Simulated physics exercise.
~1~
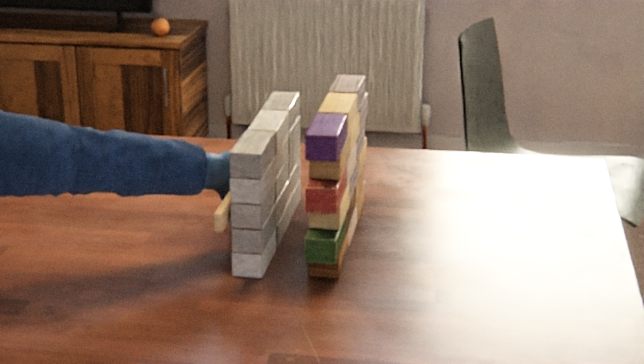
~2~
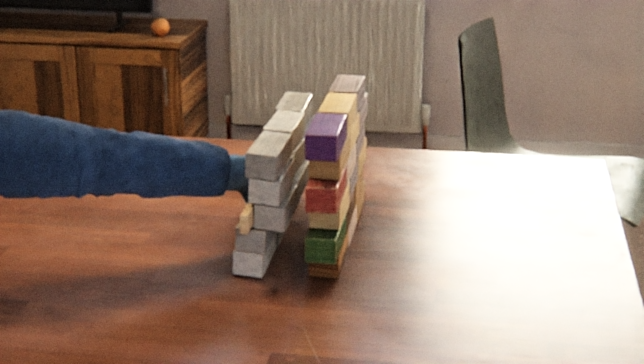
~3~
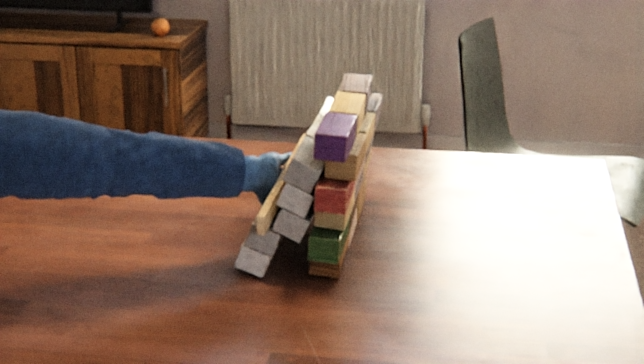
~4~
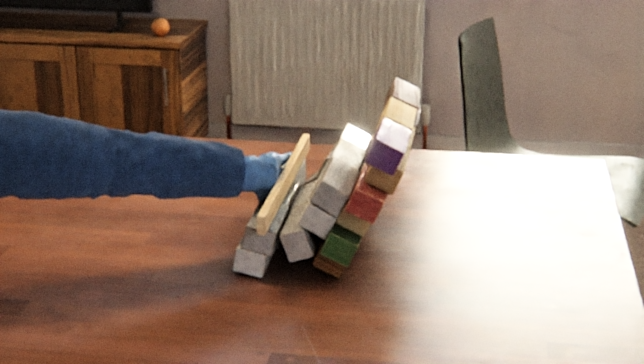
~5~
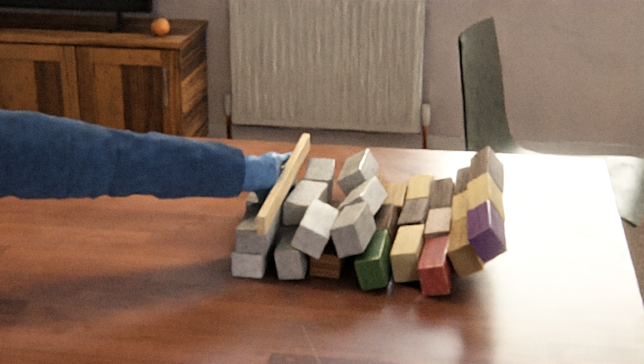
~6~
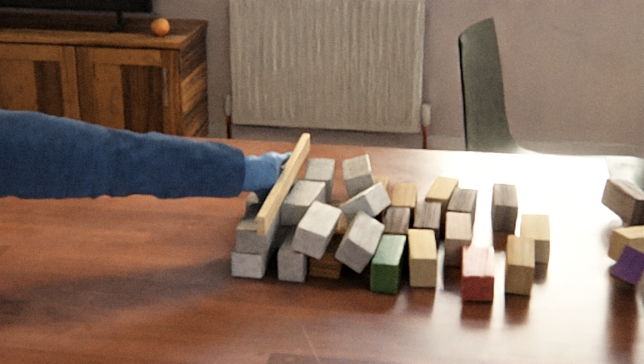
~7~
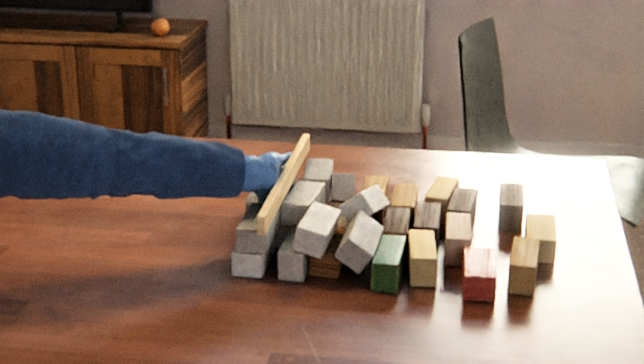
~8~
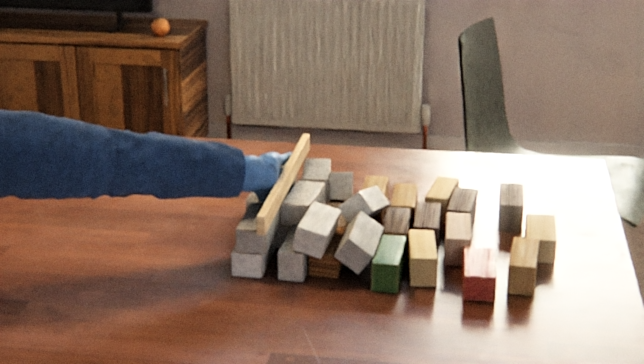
A hand pushes a pale block wall into a second wall, and both collapse rightward.
